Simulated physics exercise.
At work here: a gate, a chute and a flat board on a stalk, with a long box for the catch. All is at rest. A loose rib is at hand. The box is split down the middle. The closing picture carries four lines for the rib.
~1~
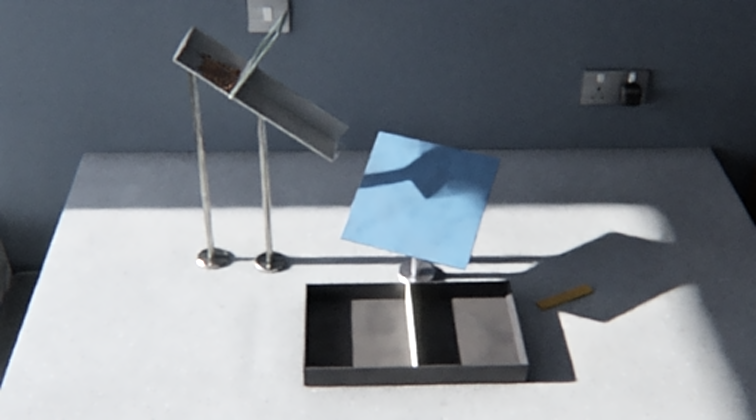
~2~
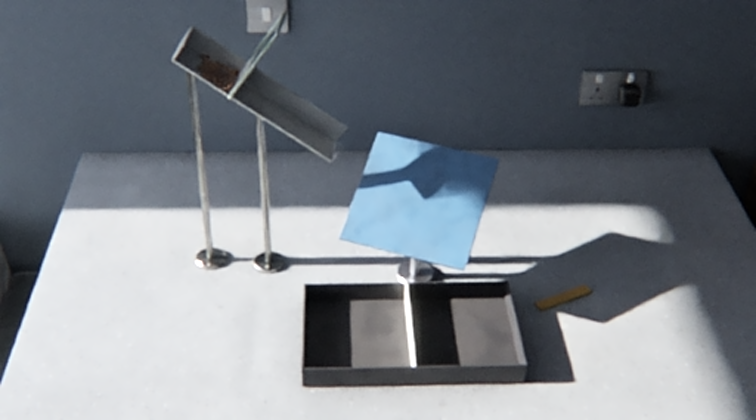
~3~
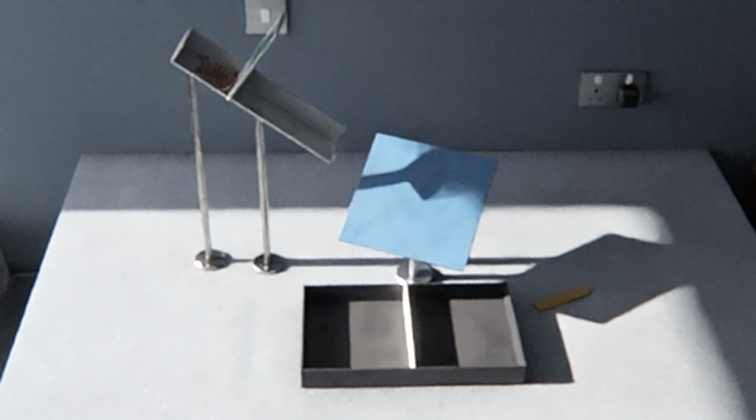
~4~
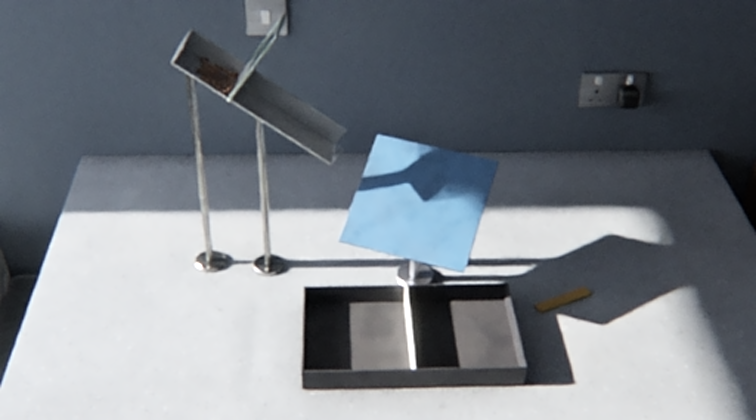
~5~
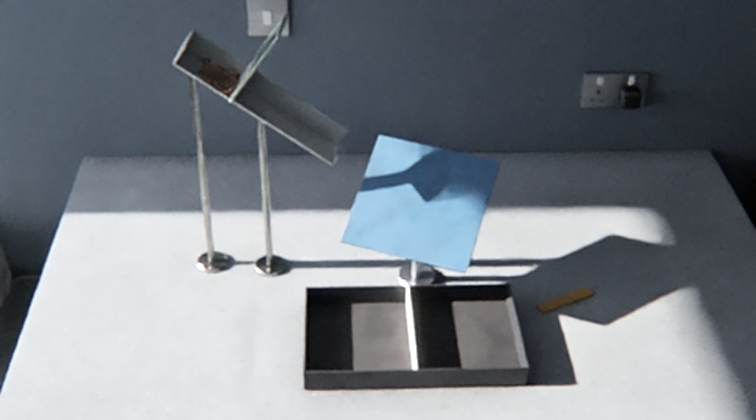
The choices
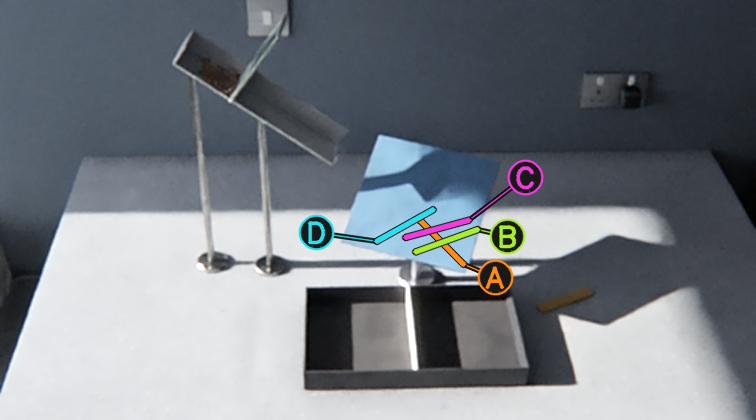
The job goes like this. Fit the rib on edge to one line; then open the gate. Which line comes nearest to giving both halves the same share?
Best: A.
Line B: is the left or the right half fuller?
More lands on the left.
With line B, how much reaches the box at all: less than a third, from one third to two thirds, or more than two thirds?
Line B gives more than two thirds.
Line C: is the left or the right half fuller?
More lands on the left.
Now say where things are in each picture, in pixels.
Load behind the gate near (224, 74), cereal balls; lip of the chute near (334, 151), sloping gently, in the first picture.
Middle of the board near (420, 198), tilted fairly steeply; middle of its low edge near (400, 254); of its high edge near (438, 145), in the second picture.
Front corners of the box near (302, 370) and (525, 366); front end of its middle wall near (414, 368); gate still shut near (248, 68), in the third picture.
Middle of the load near (222, 77); lip near (333, 154), in the fourth picture.
Middle of the load near (224, 78); lip near (334, 155), in the fifth picture.
On the marked copy, line A from (420, 220) to (463, 264); line B from (477, 229) to (415, 251); line C from (468, 220) to (405, 237); line D from (433, 209) to (376, 241).
If A is chosen, of what is caught, close to half in the left half, close to half in the right.
If B is chosen, of what is caught, all but a few in the left half, a small share in the right.
If C is chosen, of what is caught, all but a few in the left half, a small share in the right.
If D is chosen, of what is caught, the bulk in the left half, a small share in the right.
